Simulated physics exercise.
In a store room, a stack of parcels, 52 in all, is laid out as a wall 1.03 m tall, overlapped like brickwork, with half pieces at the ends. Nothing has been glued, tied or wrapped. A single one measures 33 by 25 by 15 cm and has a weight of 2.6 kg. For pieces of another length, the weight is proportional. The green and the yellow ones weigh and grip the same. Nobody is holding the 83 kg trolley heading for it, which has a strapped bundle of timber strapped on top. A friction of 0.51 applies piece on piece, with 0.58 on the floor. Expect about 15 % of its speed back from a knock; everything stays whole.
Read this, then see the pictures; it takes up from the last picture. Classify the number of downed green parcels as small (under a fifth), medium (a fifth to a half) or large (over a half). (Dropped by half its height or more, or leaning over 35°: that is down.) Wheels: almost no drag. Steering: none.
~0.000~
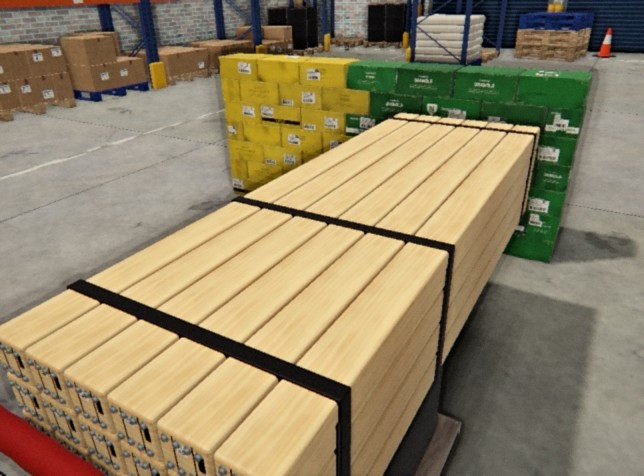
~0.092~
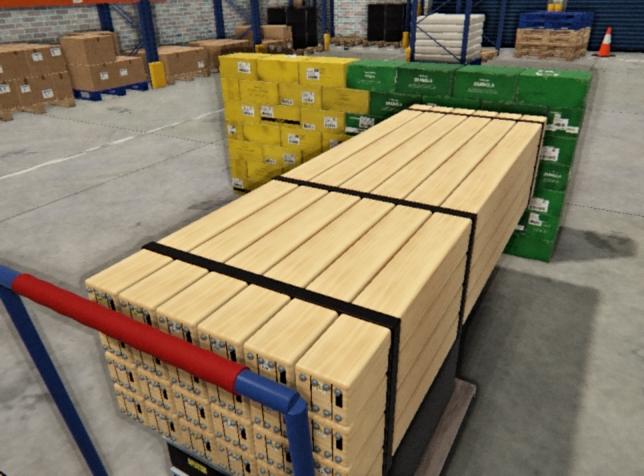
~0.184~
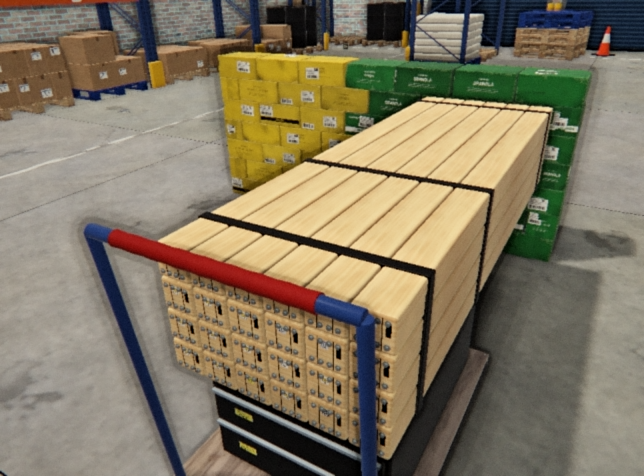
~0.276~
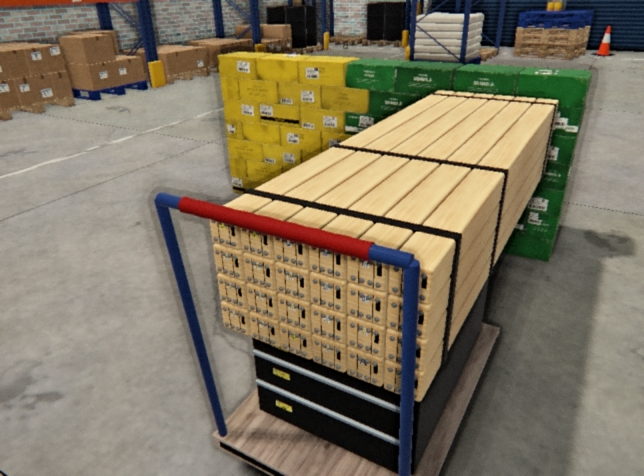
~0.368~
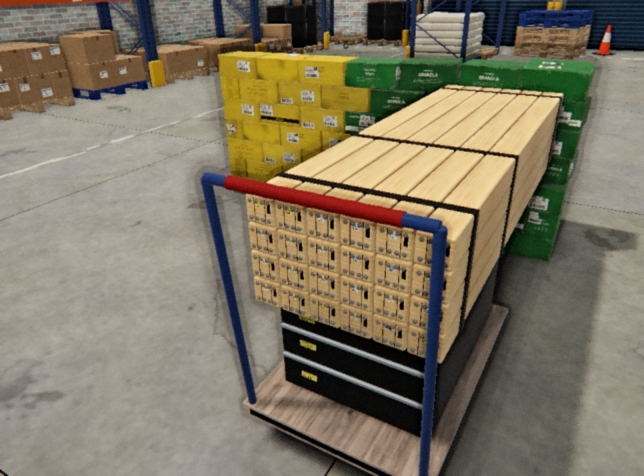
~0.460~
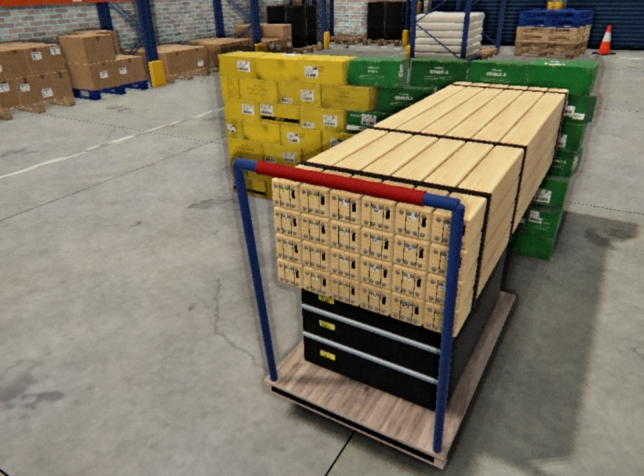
It is large.
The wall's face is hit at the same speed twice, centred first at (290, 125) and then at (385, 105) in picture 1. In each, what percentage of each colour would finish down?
You'd get green at 10 followed by 30, and yellow at 80 followed by 20 percent.
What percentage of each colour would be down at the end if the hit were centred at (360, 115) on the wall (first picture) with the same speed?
For green it's 30 per cent, for yellow 40 per cent.
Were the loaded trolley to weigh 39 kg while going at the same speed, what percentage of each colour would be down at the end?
That would leave green at 60 and yellow at 0 per cent.
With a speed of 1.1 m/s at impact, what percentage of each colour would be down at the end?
The green would finish 70 in a hundred down, the yellow 0 in a hundred.
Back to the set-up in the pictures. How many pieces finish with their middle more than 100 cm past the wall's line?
Around 8 of the pieces.
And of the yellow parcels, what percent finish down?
Colour yellow - 0 percent down at the end.
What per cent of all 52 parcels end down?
I'd put it at about 35 percent.
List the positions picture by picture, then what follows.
In the first picture (pixels give the middle of a visible side), load (534, 158) 63 cm short of the wall; top green parcel (484, 87); top yellow parcel (278, 72); none has stirred.
The second picture shows load (541, 146) 45 cm short of the wall; top green parcel (484, 87).
The third picture shows load (547, 134) 26 cm short of the wall; top green parcel (483, 86).
The fourth picture shows load (553, 125) 8 cm short of the wall; top green parcel (483, 86).
The fifth picture shows load (559, 118) 8 cm into the wall's line; top green parcel (488, 80) 8 cm from its place; steepest lean 5°, the parcel at (553, 85); movement in 14 of them.
The sixth picture shows load (564, 113) 20 cm into the wall's line; top green parcel (496, 76) 4° from how it stood; top yellow parcel (276, 70); movement in 21 of them.
After 0.60 s, load 36 cm past the wall's line, still rolling; 5 of the 28 green parcels down (5 of 52 in all colours); top green parcel 15° from how it stood, 6 cm lower.
After 0.84 s, load 64 cm past the wall's line, still rolling; 16 of the 28 green parcels down (16 of 52 in all colours); top green parcel 37° from how it stood, 53 cm lower.
After 1.32 s, load 1.07 m past the wall's line, still rolling; 17 of the 28 green parcels down (17 of 52 in all colours); top green parcel upside down.
In the end (3.0 s), load 1.10 m past the wall's line, stopped; 17 of the 28 green parcels down (17 of 52 in all colours); top green parcel on its side; top yellow parcel unmoved. That is 61 per cent. From the last view, middles, top green parcel near (475, 131), top yellow parcel near (286, 67).
